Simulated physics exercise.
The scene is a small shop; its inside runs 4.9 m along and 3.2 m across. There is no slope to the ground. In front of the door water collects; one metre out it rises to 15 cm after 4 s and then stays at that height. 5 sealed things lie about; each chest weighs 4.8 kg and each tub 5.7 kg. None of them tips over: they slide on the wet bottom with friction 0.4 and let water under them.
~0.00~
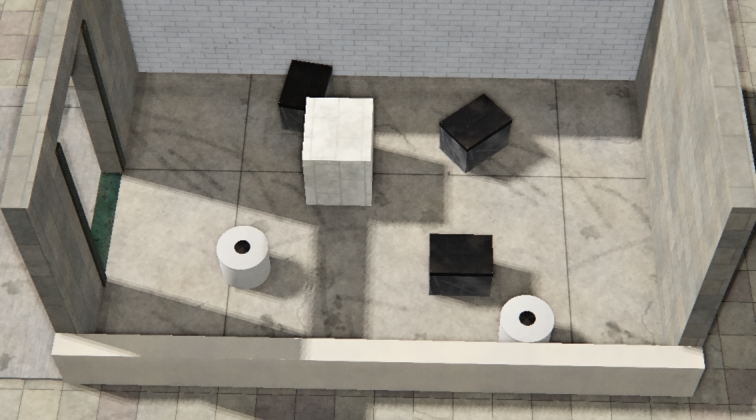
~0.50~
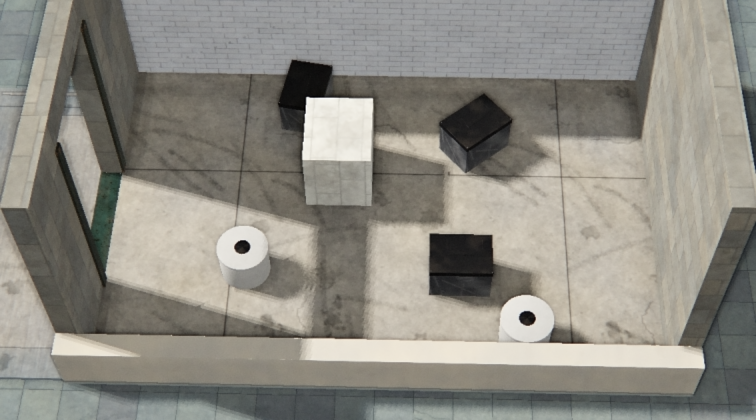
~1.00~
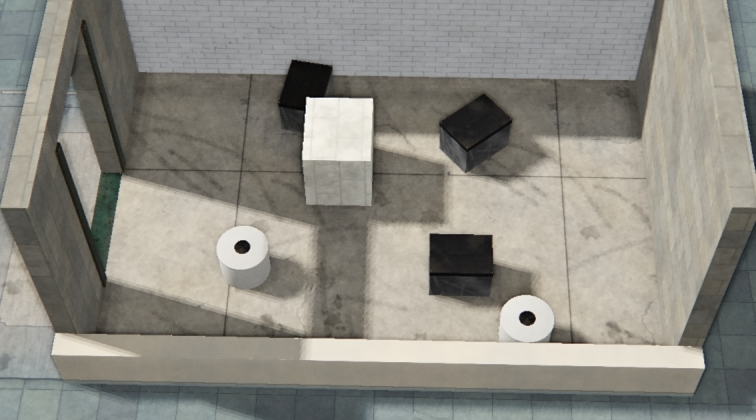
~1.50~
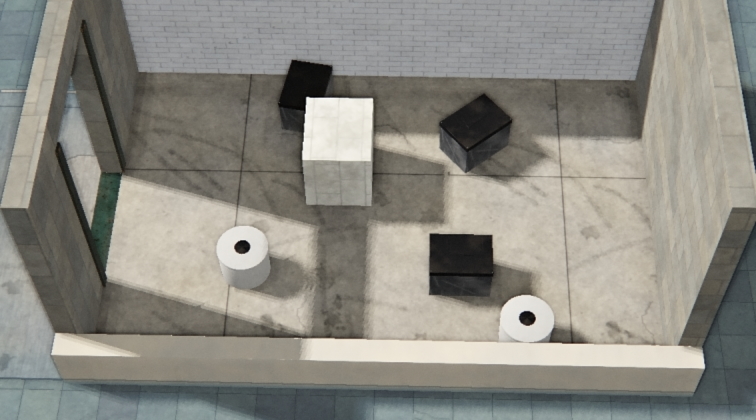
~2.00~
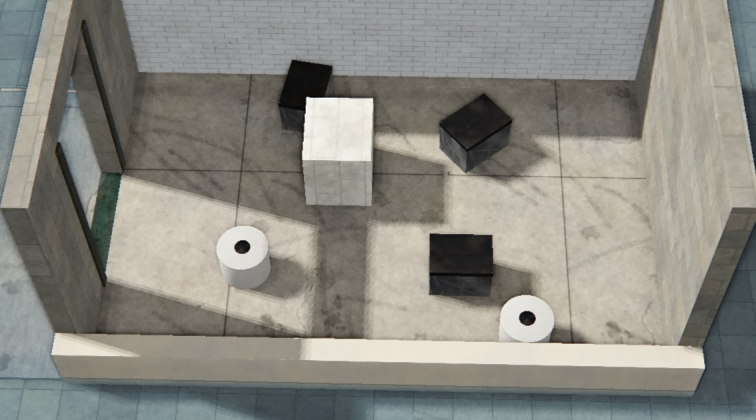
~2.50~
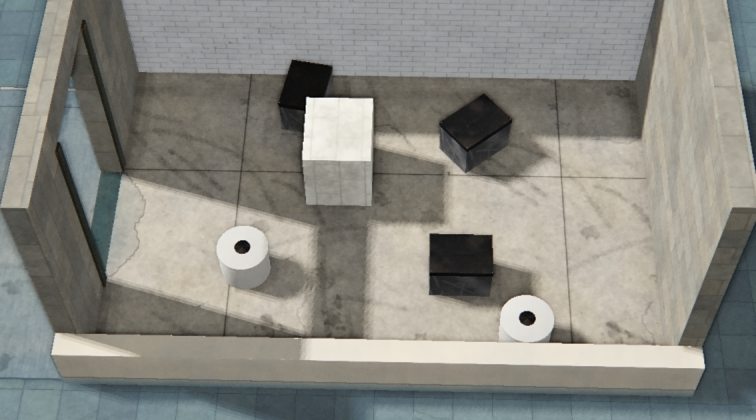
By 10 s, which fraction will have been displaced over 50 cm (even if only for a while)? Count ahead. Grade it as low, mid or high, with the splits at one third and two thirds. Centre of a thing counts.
Grade: High, two thirds or more.
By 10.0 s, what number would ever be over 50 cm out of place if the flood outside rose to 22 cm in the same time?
That would give 5.
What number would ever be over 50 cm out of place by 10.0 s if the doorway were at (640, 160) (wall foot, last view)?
3.
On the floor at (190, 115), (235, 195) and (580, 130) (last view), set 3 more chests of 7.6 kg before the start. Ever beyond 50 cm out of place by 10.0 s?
In order: Below the mark, above the mark, below the mark.
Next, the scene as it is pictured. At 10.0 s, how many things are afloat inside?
Answer: 5.
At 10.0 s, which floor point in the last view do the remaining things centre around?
It sits at about (561, 230).
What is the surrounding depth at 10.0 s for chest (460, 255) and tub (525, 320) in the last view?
I'd estimate 6 cm for the first and 8 cm for the second.
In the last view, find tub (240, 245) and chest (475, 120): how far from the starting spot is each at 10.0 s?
Respectively 300 and 50 centimetres.
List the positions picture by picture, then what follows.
In the first picture, a chest at (461, 253), on the bottom; a tub at (242, 247) rests on the ground; water covers 0.0 m2; 0 of 5 have shifted.
In the second picture, a chest at (461, 253) rests on the ground; a tub at (242, 247) rests on the ground; water covers 0.0 m2; 0 of 5 have shifted.
In the third picture, a chest at (461, 253), on the bottom; a tub at (242, 247), on the bottom; 0.0 m2 under water; 0 of 5 have shifted.
In the fourth picture, a chest at (461, 253) rests on the ground; a tub at (242, 247), on the bottom; water covers 0.0 m2; 0 of 5 have shifted.
In the fifth picture, a chest at (461, 253) rests on the ground; a tub at (242, 247) rests on the ground; 0.0 m2 under water; 0 of 5 have shifted.
In the sixth picture, a chest at (461, 253), on the bottom; a tub at (242, 247), on the bottom; water covers 0.2 m2; 0 of 5 have shifted.
After 3.5 s 0 of 5 are over 50 cm from their spots; 0 afloat.
After 4.5 s 0 of 5 are over 50 cm from their spots; 0 afloat.
After 7.0 s 2 of 5 are over 50 cm from their spots; 1 afloat.
After 10.0 s 4 of 5 are over 50 cm from their spots, and 4 have been at some point; 5 afloat.
